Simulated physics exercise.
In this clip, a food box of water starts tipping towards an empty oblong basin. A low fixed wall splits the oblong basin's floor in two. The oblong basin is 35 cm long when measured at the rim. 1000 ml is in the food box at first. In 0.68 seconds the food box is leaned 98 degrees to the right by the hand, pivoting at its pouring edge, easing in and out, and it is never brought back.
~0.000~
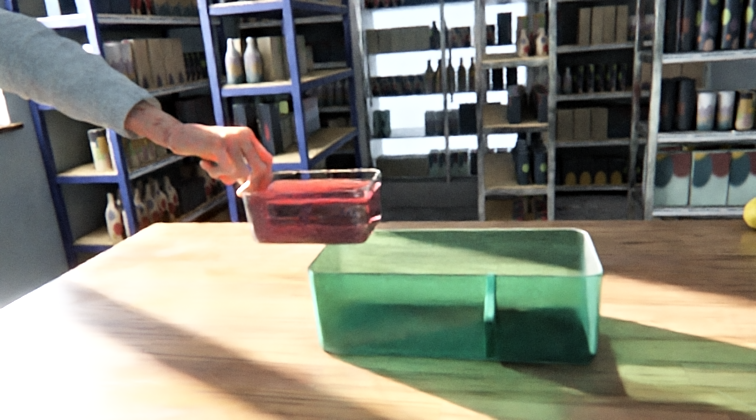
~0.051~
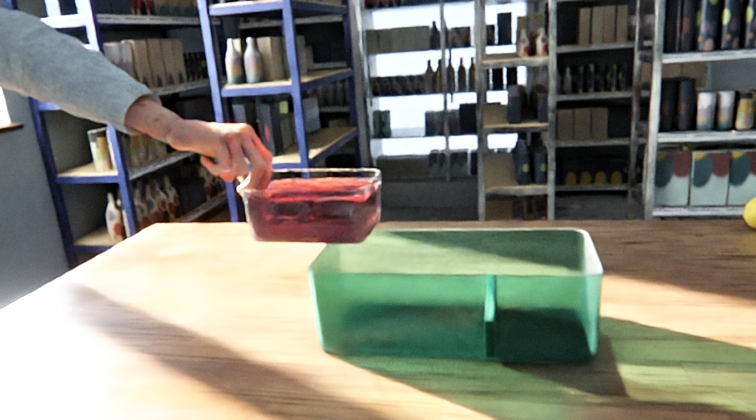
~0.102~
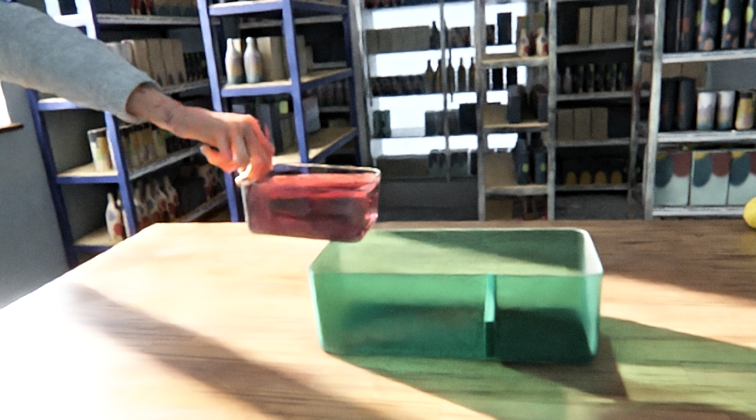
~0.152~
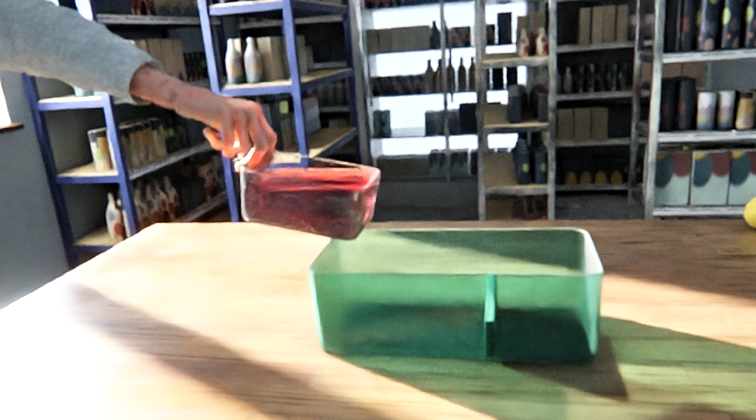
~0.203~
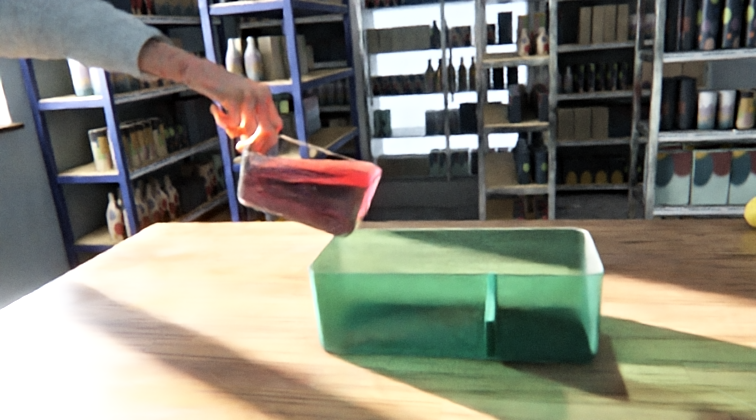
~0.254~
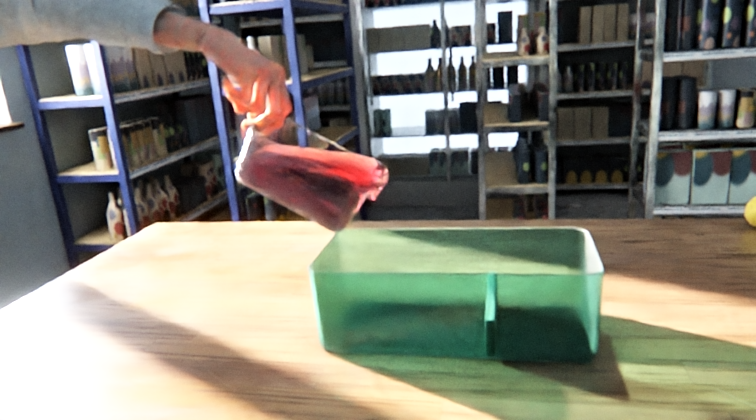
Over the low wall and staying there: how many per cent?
22 out of 100.
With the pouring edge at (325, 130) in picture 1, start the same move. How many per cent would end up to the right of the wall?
Then I'd expect something near 10 per cent.
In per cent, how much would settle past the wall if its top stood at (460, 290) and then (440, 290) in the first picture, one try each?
60 then 75 %.
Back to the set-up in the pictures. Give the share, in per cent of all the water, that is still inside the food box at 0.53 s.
Still held: Roughly 30 % of the total.
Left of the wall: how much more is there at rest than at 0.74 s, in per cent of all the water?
Some 2 per cent.
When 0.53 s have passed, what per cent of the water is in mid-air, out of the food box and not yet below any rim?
Estimate: About 52 % of all of it.
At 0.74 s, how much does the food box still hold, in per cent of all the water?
What remains is about 3 percent of it all.
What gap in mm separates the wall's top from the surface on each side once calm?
About 28 mm left, about 38 mm right.
After 0.53 s the tilt is 87° and 29 per cent is still to pour, 19 is left of the wall and 0 right of it.
After 0.74 s the tilt is 98° and 3 per cent is still to pour, 68 is left of the wall and 19 right of it.
After 0.95 s the tilt is 98° and 0 per cent is still to pour, 67 is left of the wall and 16 right of it.
After 1.18 s the tilt is 98° and 0 per cent is still to pour, 76 is left of the wall and 16 right of it.
In the end 70 per cent lies left of the wall, 22 right of it and 8 outside.
